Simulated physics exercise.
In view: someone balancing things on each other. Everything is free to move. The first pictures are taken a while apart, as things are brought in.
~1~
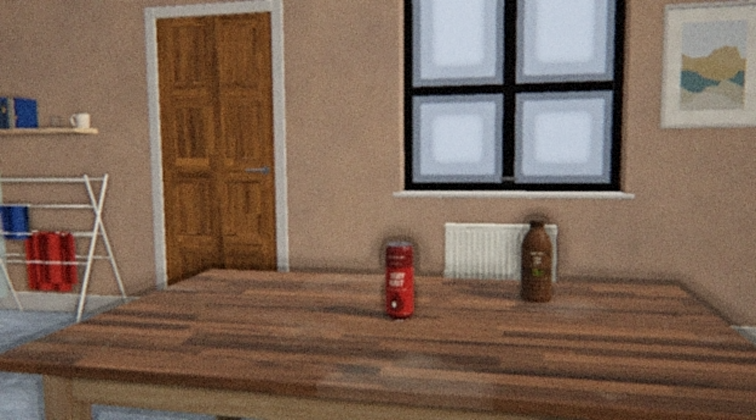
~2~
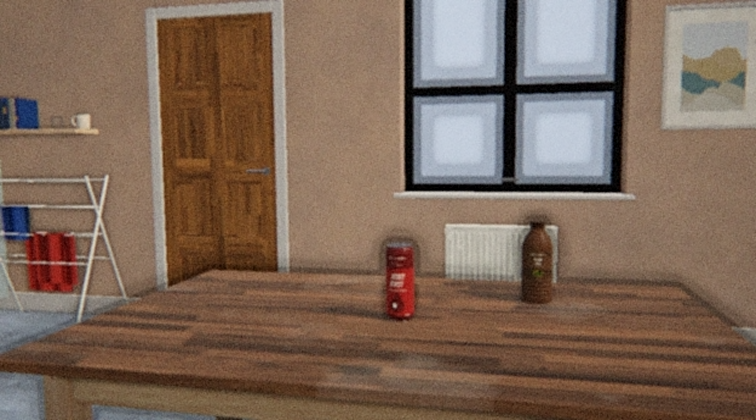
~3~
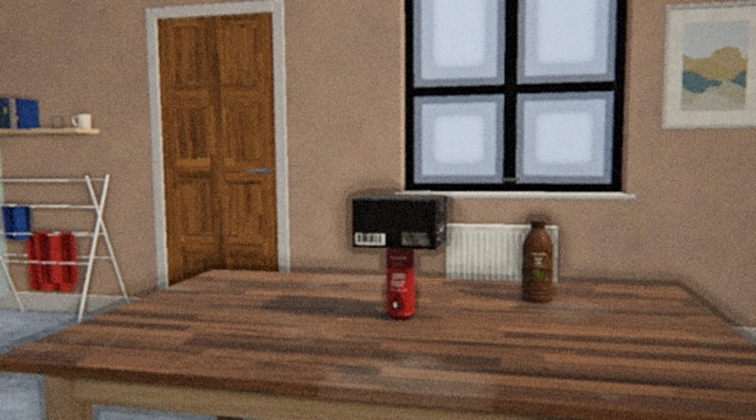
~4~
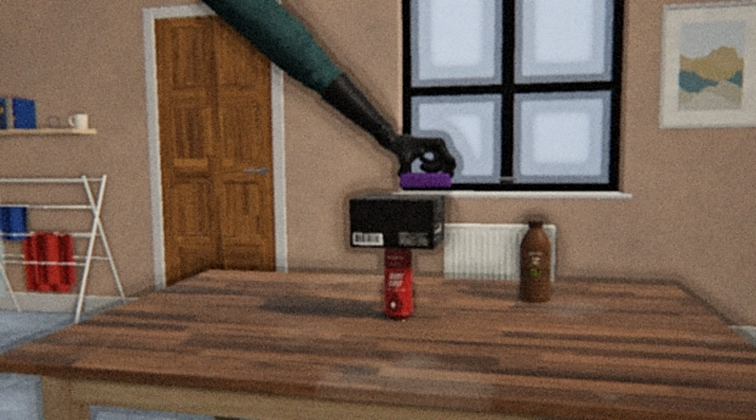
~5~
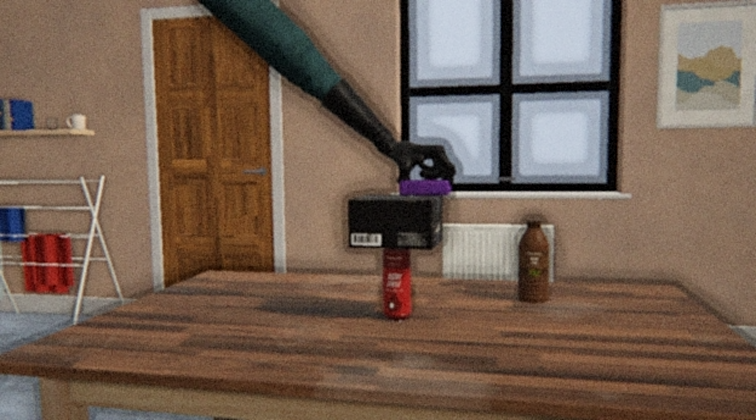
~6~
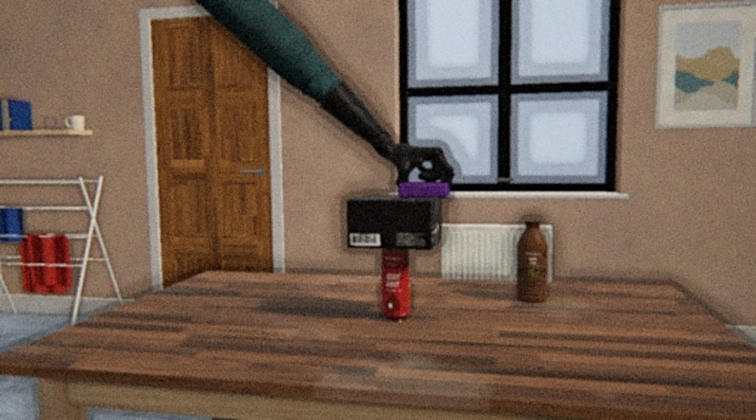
A gloved hand lowering a purple sponge onto a black box balanced on a red can, beside a brown bottle.
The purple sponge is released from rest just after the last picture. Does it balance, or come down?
Here the pile stays up.
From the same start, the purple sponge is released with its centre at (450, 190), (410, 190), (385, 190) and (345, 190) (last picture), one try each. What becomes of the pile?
First, it gives way; second, it stays up; third, it holds; fourth, it loses its balance.
Then, 0.30 s after the last picture, nothing has stirred.
Then, 0.80 s after the last picture, purple sponge resting near (424, 190).
At rest, all 4 in place. Seen from the same camera at the end, purple sponge near (424, 190). The pile holds.
